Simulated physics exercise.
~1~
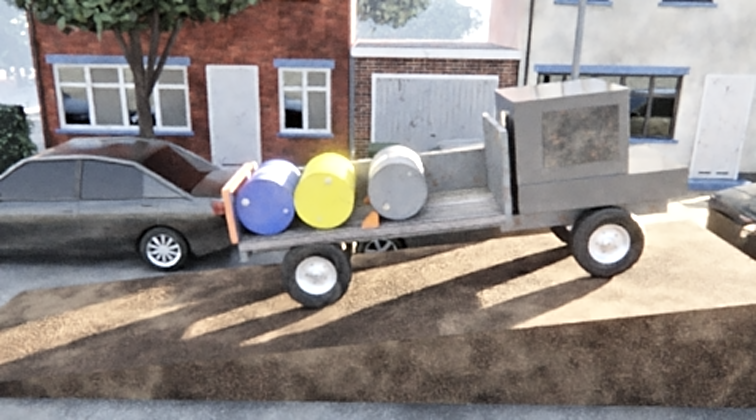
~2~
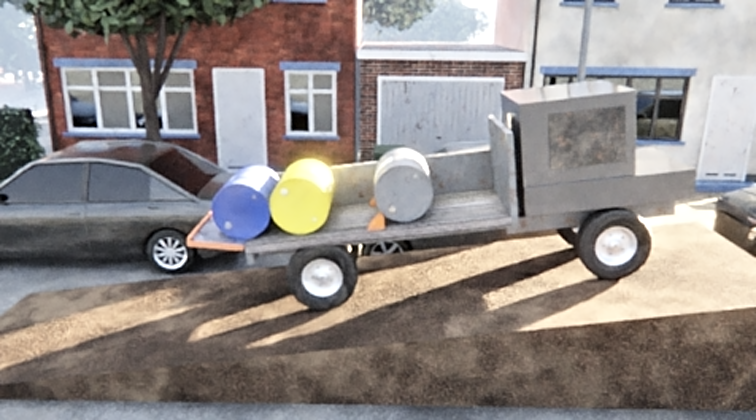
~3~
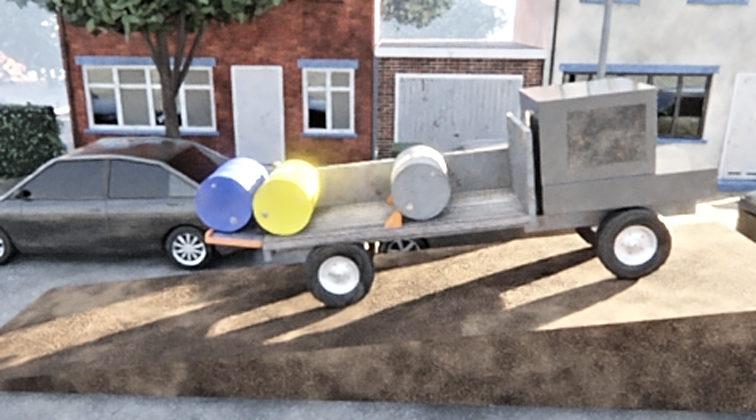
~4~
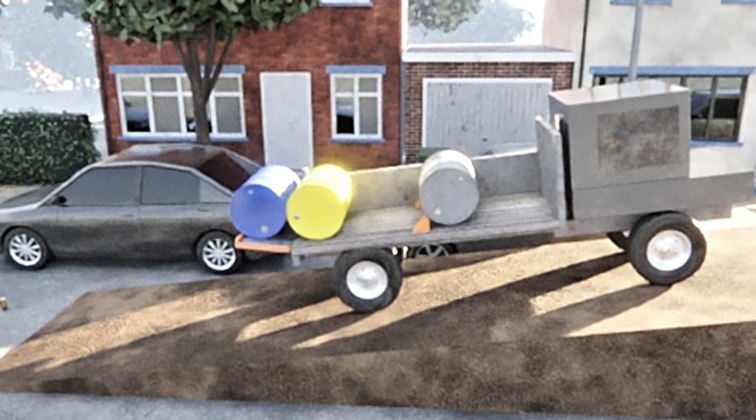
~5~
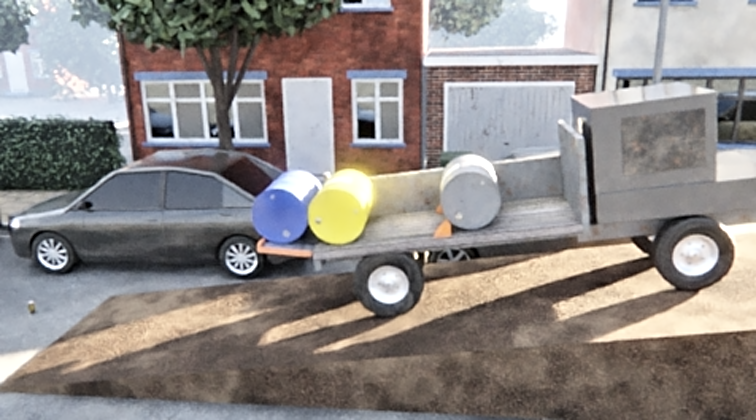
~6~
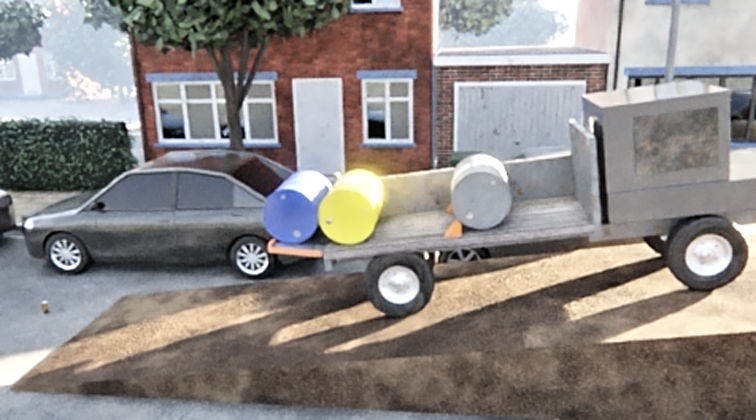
A grey pick-up with a long open bed stands on a sloping patch of brown ground, seen from the side, its tail end low at the left. Behind it are a dark parked car, a tree and brick and white houses. Blue, yellow and grey drums lie on the bed, the grey one resting against a small orange chock. The orange tailgate swings down, and the blue and yellow drums roll left while the grey one stays put. The view shifts left as they settle, blue on the lowered tailgate and yellow just inside the bed.
